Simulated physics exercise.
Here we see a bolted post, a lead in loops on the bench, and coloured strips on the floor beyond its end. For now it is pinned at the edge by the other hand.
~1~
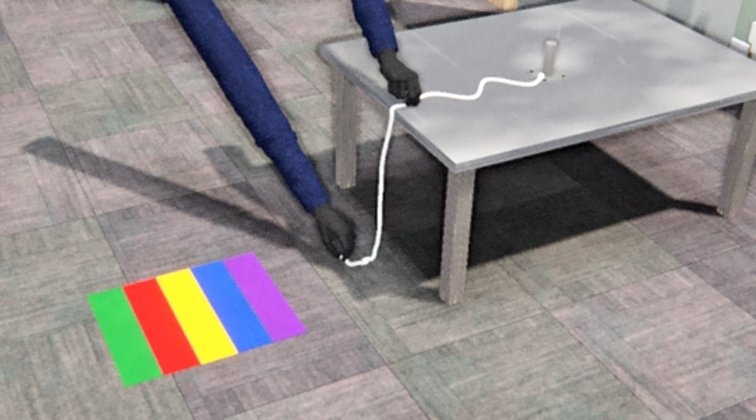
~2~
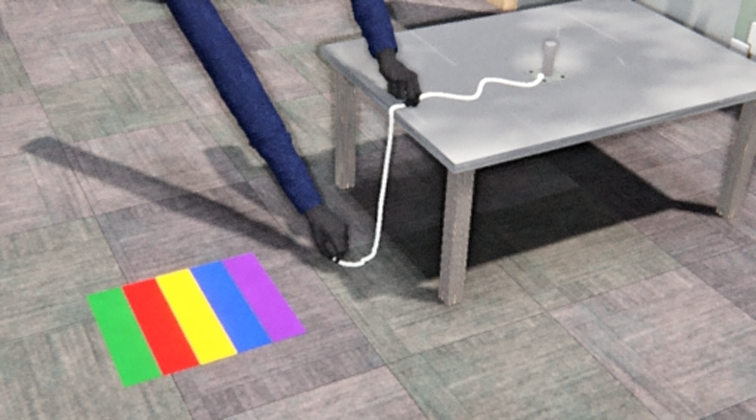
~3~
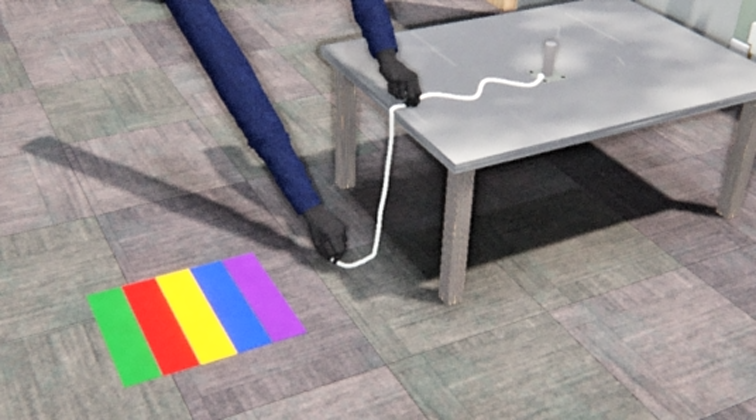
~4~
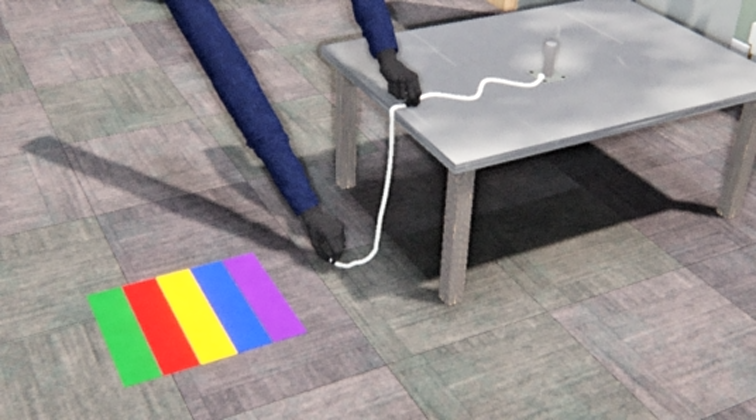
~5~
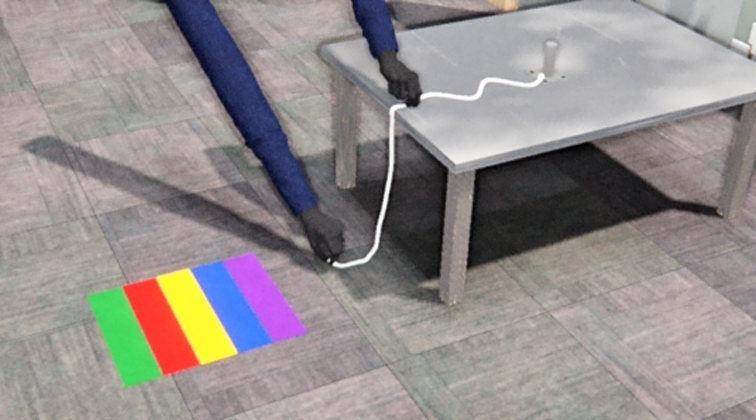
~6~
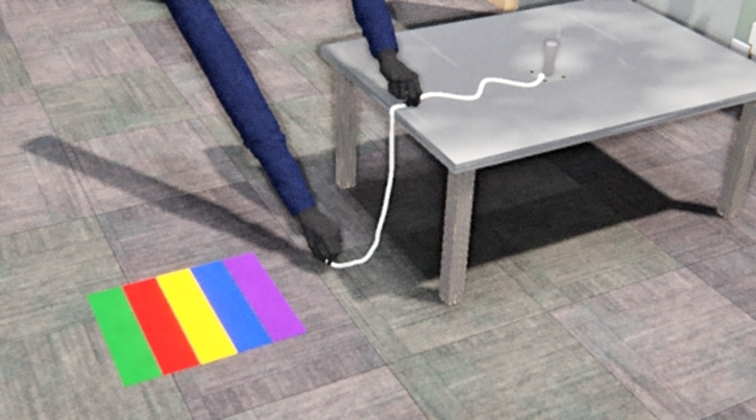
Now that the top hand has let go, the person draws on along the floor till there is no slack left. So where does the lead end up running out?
Over yellow.
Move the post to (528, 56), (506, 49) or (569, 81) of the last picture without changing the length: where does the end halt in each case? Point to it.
Close to (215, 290), (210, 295) and (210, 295) in that order.
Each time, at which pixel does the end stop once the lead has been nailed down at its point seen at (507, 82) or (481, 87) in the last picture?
I'd say about (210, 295) for the first and about (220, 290) for the second.
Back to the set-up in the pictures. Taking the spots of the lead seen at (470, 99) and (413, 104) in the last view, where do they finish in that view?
Near (438, 98) and (382, 123).
Soon after, end near (257, 280); over purple.
After that, end near (218, 291); over blue.
At the stop, end near (195, 297); over yellow. It gets as far as the yellow strip.
